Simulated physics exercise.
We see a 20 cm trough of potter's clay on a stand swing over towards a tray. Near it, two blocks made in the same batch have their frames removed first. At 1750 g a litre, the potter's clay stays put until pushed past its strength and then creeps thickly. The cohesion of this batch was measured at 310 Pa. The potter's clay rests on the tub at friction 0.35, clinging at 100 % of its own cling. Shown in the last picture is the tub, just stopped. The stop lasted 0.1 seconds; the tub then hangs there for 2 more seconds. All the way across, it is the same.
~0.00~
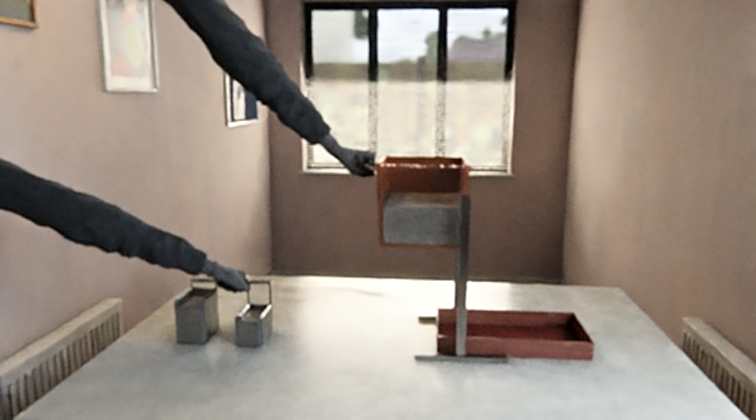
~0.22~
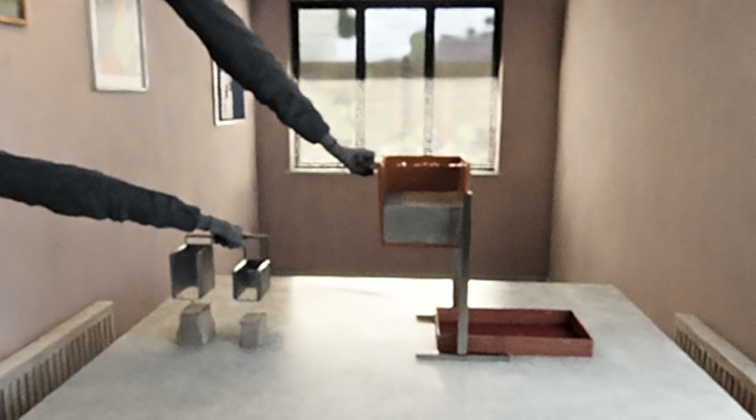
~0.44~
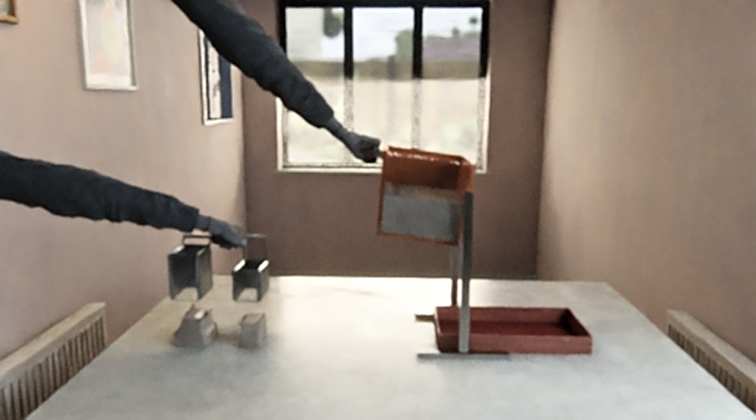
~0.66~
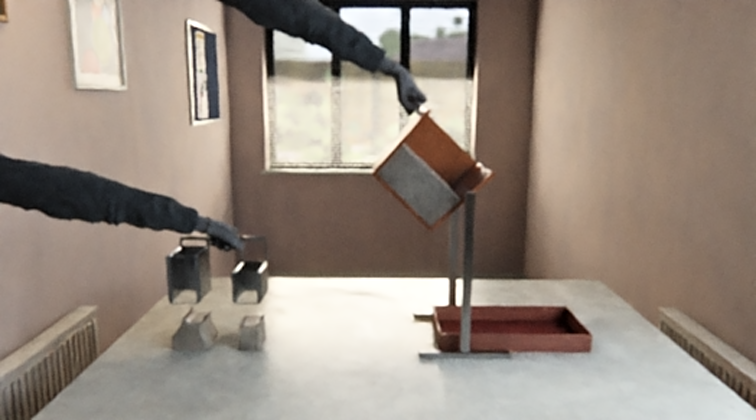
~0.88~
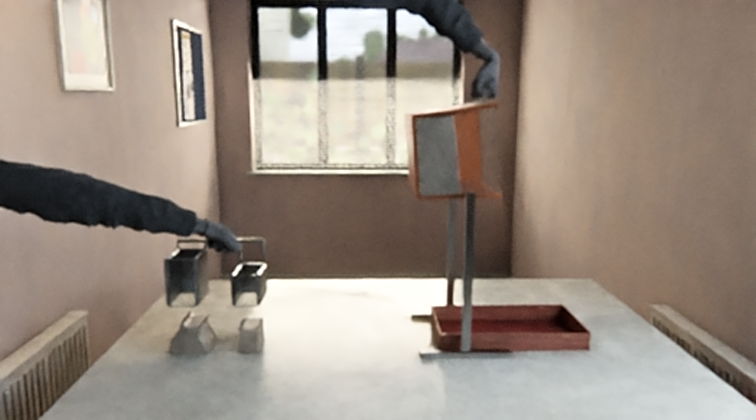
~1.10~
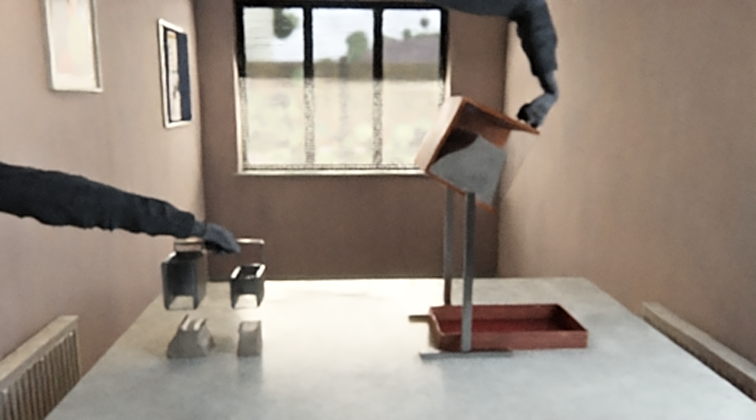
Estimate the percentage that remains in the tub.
Something like 8 % remains.
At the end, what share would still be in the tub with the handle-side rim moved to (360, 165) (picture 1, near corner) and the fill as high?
Some 4 per cent, I reckon.
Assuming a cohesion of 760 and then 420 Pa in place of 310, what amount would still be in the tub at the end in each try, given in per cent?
About 16 % first, about 8 % second.
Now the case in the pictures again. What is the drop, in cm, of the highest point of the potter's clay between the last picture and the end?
About 8 cm.
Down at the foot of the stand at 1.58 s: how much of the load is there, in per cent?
65 %.
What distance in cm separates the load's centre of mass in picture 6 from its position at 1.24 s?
Distance: About 12 cm.
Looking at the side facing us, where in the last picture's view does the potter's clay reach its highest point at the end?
The highest point is near (437, 166) in the last picture.
By 1.24 s, the tub is at 117 degrees and holds 46 %.
By 1.41 s, the tub is at 117 degrees and holds 20 %.
By 1.58 s, the tub is at 117 degrees and holds 8 %.
By 1.75 s, the tub is at 117 degrees and holds 8 %.
By 3.10 s, at the end, the tub is at 117 degrees and holds 8 %.
